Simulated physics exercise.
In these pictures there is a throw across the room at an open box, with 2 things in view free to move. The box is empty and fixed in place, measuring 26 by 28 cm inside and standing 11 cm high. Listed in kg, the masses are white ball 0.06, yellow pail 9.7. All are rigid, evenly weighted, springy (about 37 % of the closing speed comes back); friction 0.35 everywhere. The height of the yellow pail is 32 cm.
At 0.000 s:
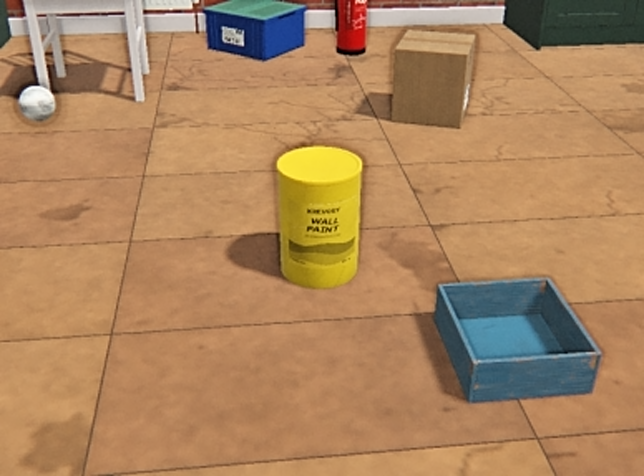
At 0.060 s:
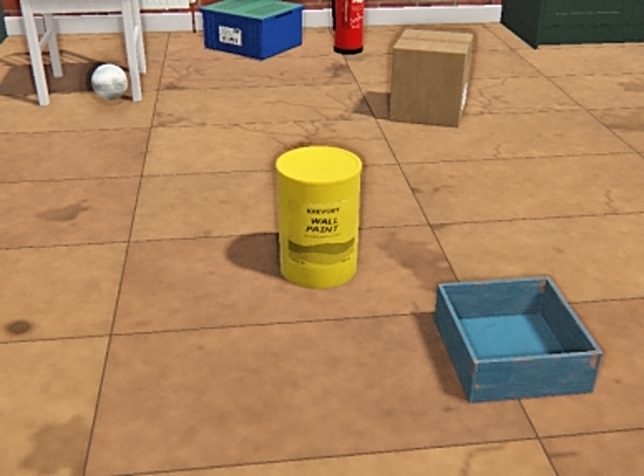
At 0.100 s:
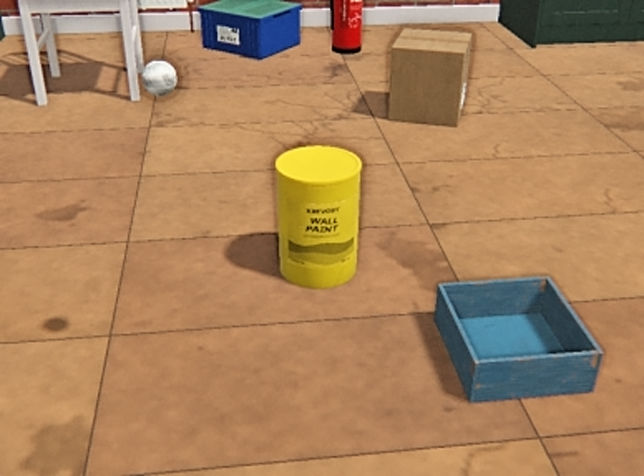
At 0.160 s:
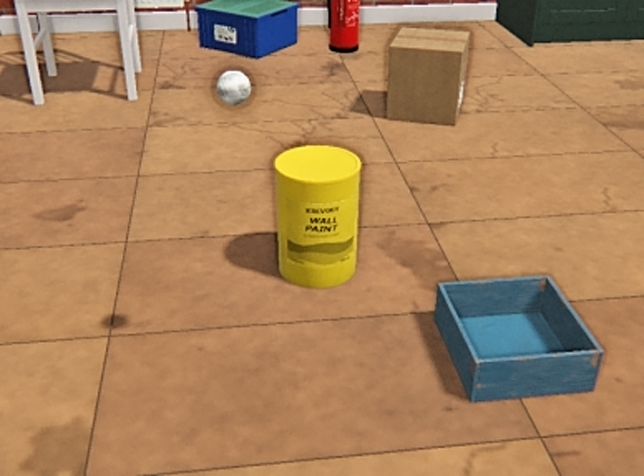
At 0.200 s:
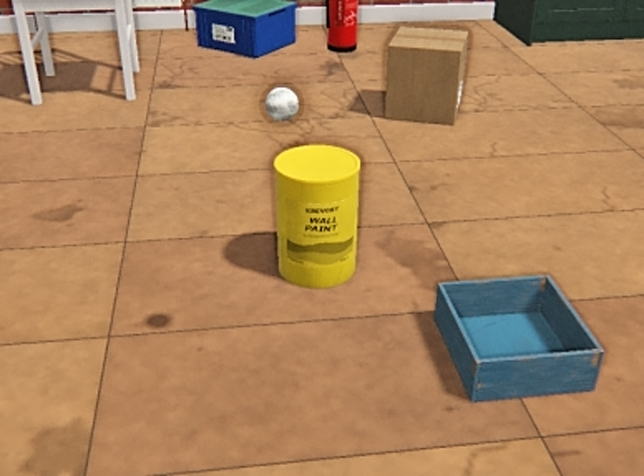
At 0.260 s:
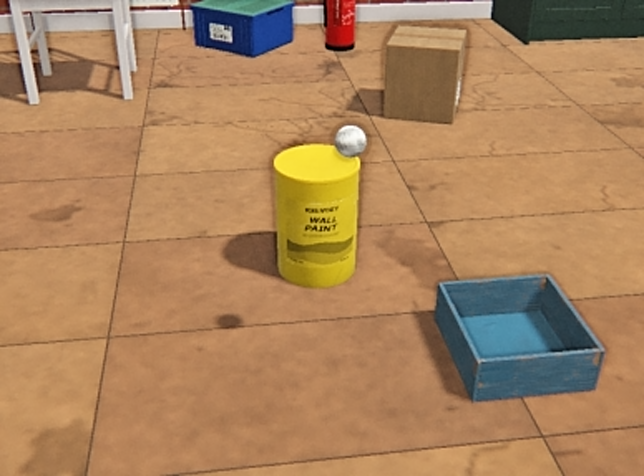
A white ball flies from left to right across a room with a tiled floor, seen from slightly above, rising a little at first and then dropping lower as it comes nearer. A yellow paint container stands in the middle, with an open blue box at lower right and a cardboard box, red cylinder and white-legged furniture behind. The ball passes over bare floor and overlaps the container's upper right rim in view, while the camera barely shifts.
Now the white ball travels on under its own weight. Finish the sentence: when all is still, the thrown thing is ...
... in the box.
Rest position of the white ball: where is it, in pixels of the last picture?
It ends near (468, 324).
After 0.36 s, 17 cm to go; white ball near (448, 231).
After 0.56 s, 8 cm to go; white ball near (538, 293).
After 0.66 s, 5 cm to go; white ball near (513, 297).
After 0.86 s, ball inside the box; white ball near (471, 326).
At rest (2.0 s), ball inside the box; yellow pail in place, give or take 10 cm. Seen from the same camera at the end, white ball near (468, 325).
